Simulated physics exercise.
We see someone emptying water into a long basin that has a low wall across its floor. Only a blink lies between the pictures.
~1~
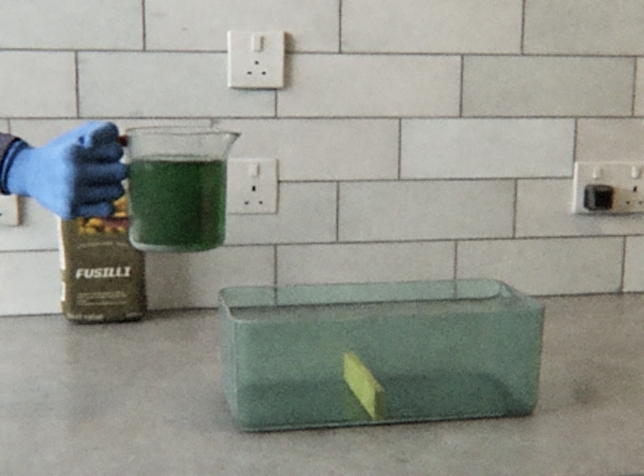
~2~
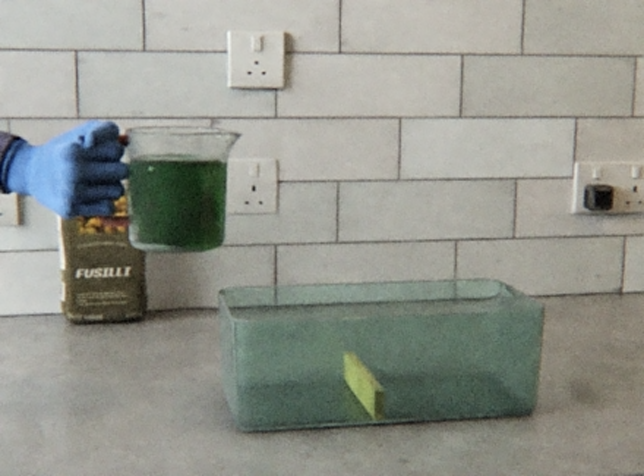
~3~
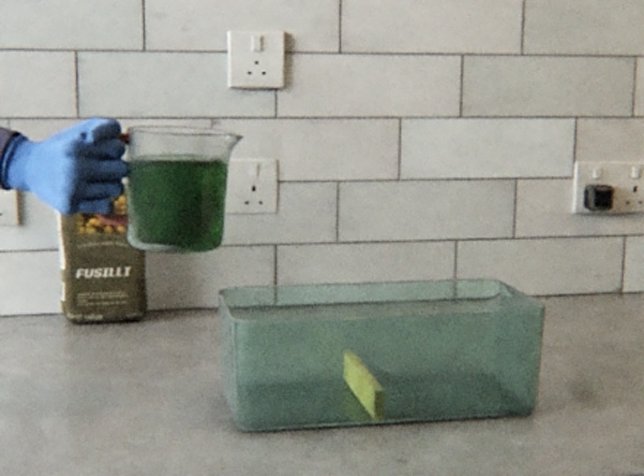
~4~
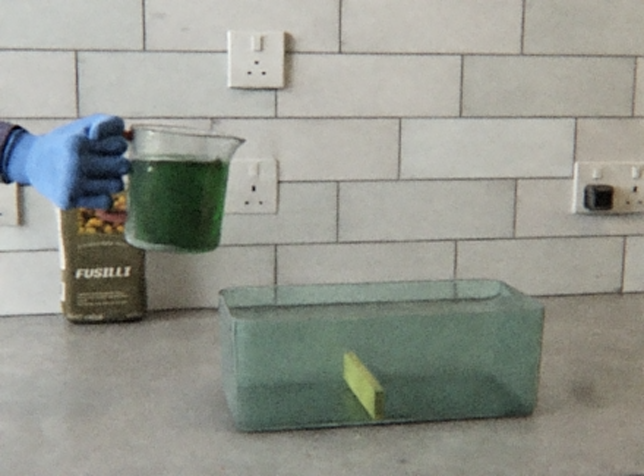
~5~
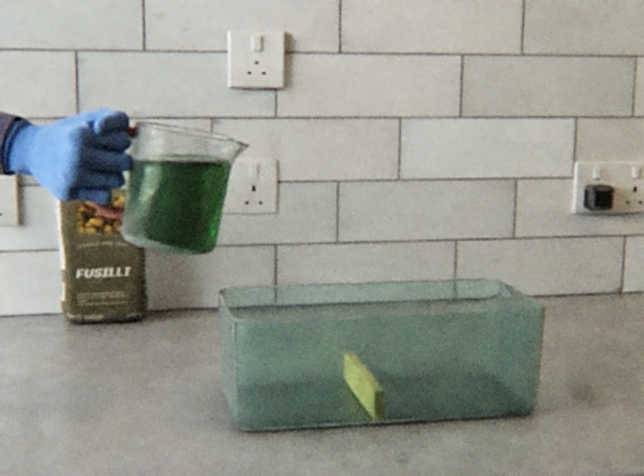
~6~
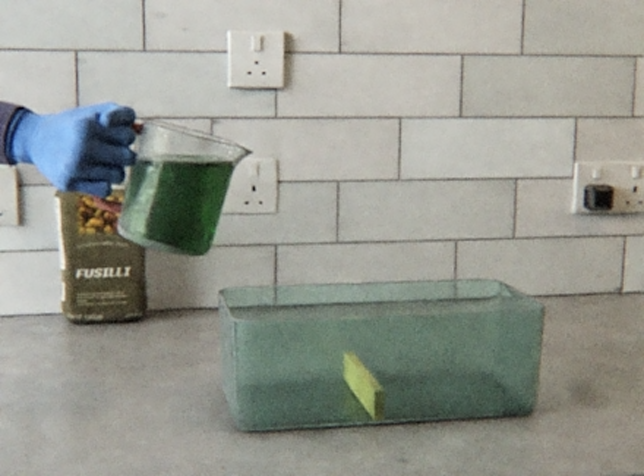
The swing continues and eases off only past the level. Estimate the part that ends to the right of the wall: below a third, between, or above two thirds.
It comes to under a third.
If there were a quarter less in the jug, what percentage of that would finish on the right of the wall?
About 10 per cent.
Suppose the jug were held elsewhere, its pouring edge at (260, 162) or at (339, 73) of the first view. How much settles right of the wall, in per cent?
The first gives 10 %, the second 90 %.
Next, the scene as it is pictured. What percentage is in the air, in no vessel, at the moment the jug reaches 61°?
Near 10 %.
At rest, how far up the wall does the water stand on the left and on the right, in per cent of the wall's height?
Left: 80 %. Right: 10 %.
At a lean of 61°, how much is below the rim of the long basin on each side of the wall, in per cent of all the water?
Left: 5 %. Right: 0 %.
A moment on, the jug is tipped part way and 87 per cent is still to pour, 3 is left of the wall and 0 right of it.
Next, the jug is tipped on its side and 37 per cent is still to pour, 43 is left of the wall and 2 right of it.
Then the jug is tipped on its side and 6 per cent is still to pour, 80 is left of the wall and 8 right of it.
Later the jug is tipped on its side and 1 per cent is still to pour, 88 is left of the wall and 9 right of it.
At rest 89 per cent lies left of the wall, 9 right of it and 2 outside.
